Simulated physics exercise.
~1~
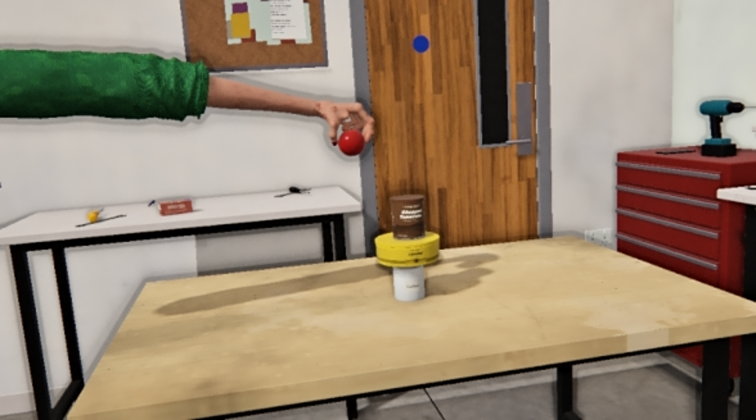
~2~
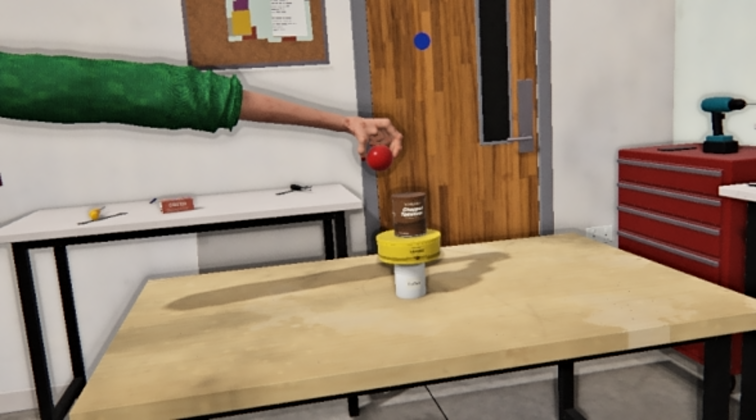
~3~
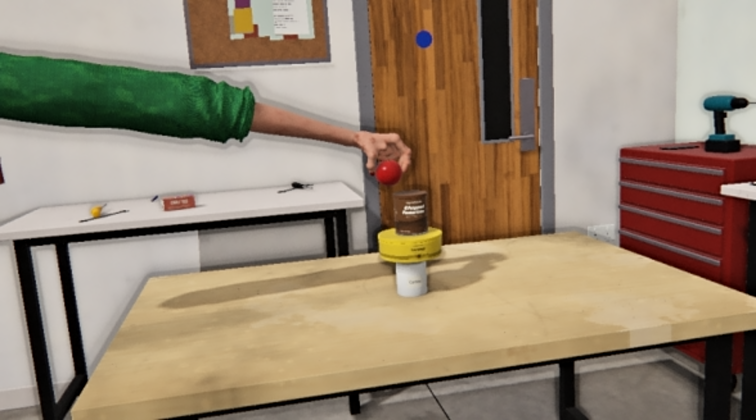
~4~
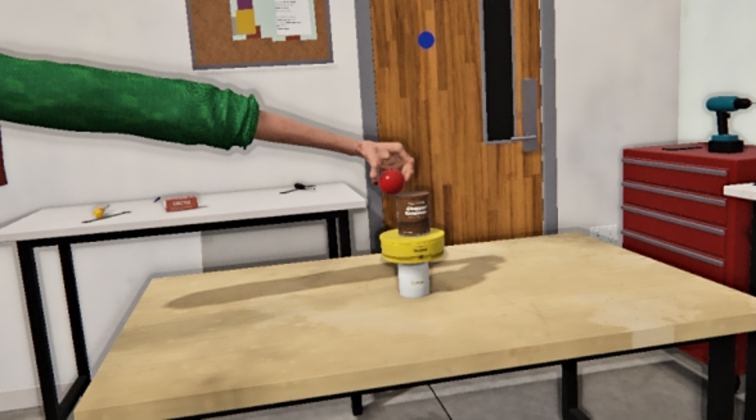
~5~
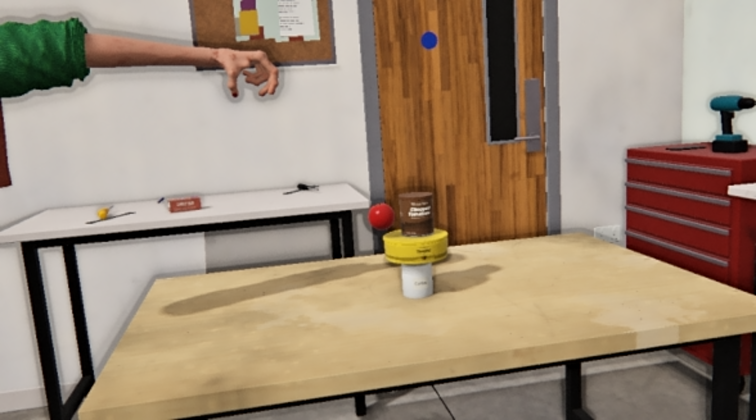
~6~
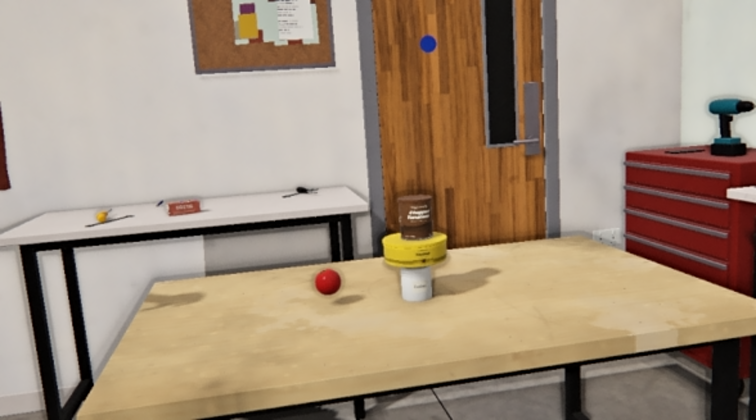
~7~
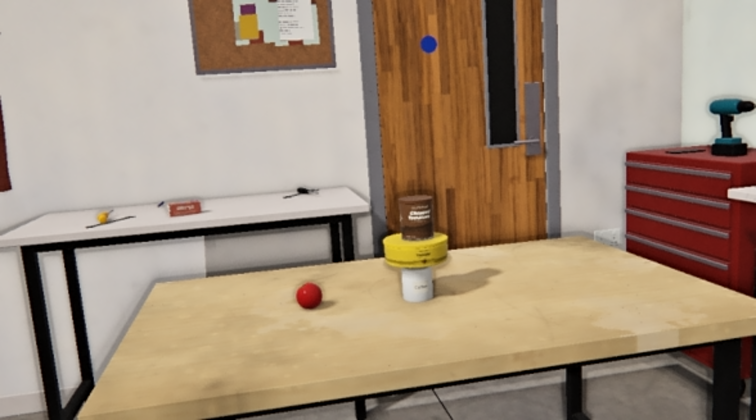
A hand in a green sleeve lowered a red tomato toward a brown tin stacked on a yellow tub and white jar, then let go and withdrew; the tomato dropped off to the left and ended up on the table, while the stack stayed standing.
